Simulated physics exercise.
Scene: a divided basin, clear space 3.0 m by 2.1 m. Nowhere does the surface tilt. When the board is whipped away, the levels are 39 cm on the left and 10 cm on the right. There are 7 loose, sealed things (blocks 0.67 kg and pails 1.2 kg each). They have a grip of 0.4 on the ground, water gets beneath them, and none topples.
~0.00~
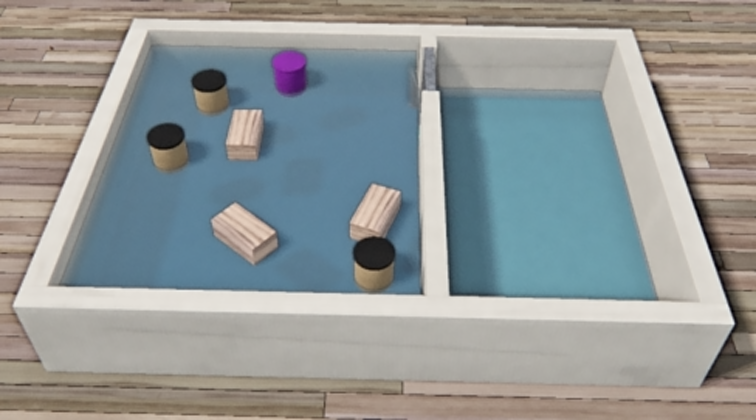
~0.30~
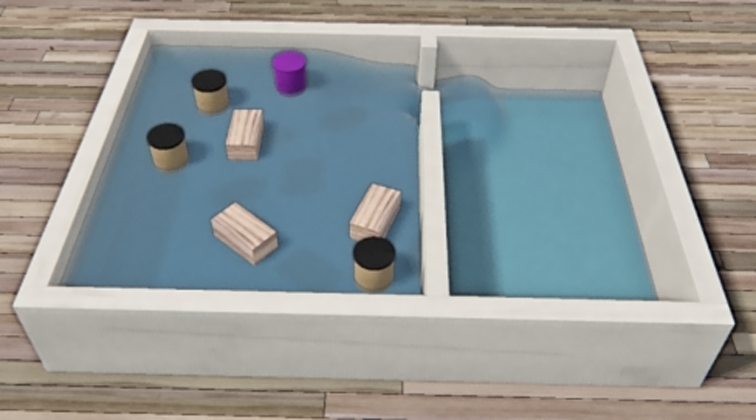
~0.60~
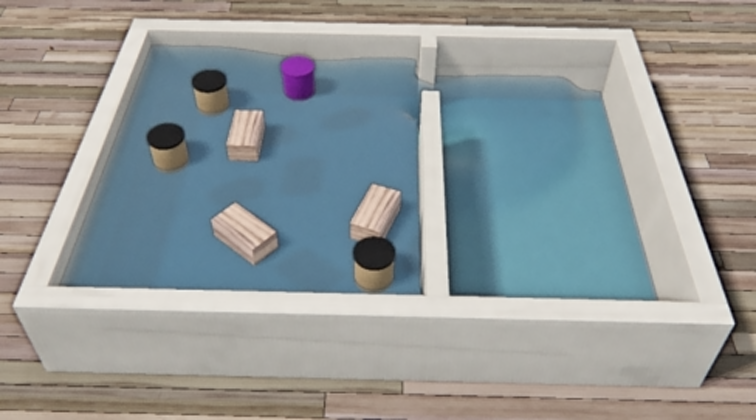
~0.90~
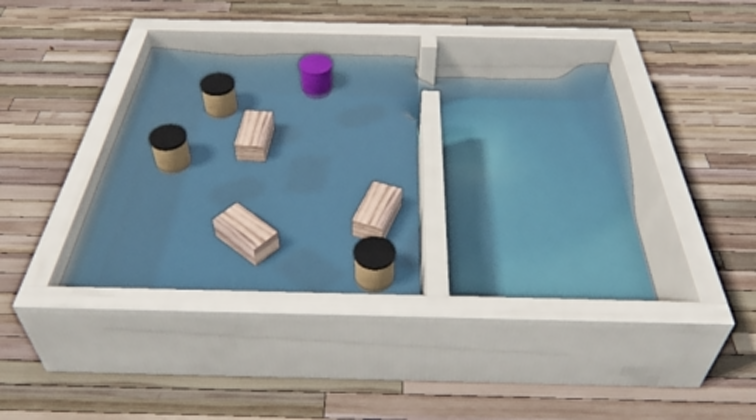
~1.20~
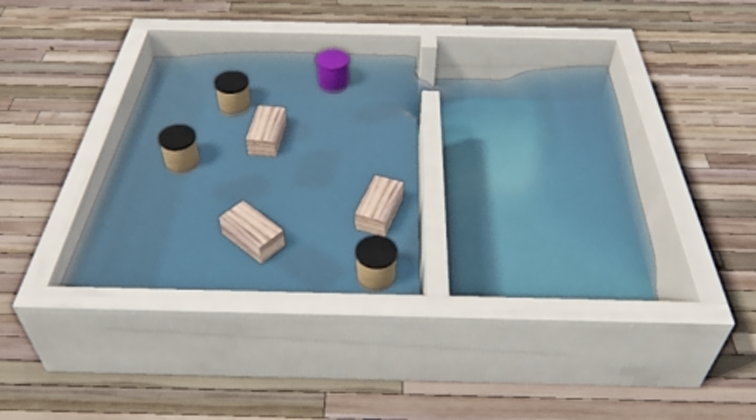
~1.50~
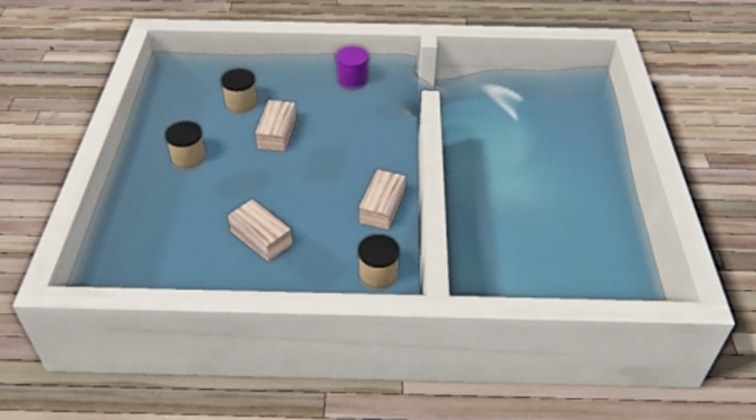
The footage shows a divided basin where the small board closing a gap in the divider disappears and water surges into the right side, while the floating purple pail drifts right, followed by smaller shifts of the pails and blocks.
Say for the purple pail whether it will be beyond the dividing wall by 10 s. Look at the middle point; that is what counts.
Across.
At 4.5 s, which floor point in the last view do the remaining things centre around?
The centre sits near (329, 216).
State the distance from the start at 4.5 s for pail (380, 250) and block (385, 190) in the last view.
One is off by 10 cm, the other by 40 cm, in the order asked.
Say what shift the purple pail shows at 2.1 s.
Displacement by then near 60 cm.
After 2.1 s the purple pail is near (397, 59), 0.7 m from its start, afloat; 0 of 7 are over the mark; 7 afloat.
After 4.5 s the purple pail is near (510, 235), 1.8 m from its start, afloat; 1 of 7 are over the mark; 7 afloat.
After 7.0 s the purple pail is near (573, 259), 2.1 m from its start, afloat; 1 of 7 are over the mark; 7 afloat.
After 10.0 s the purple pail is near (515, 255), 1.9 m from its start, afloat; 1 of 7 are over the mark; 7 afloat.
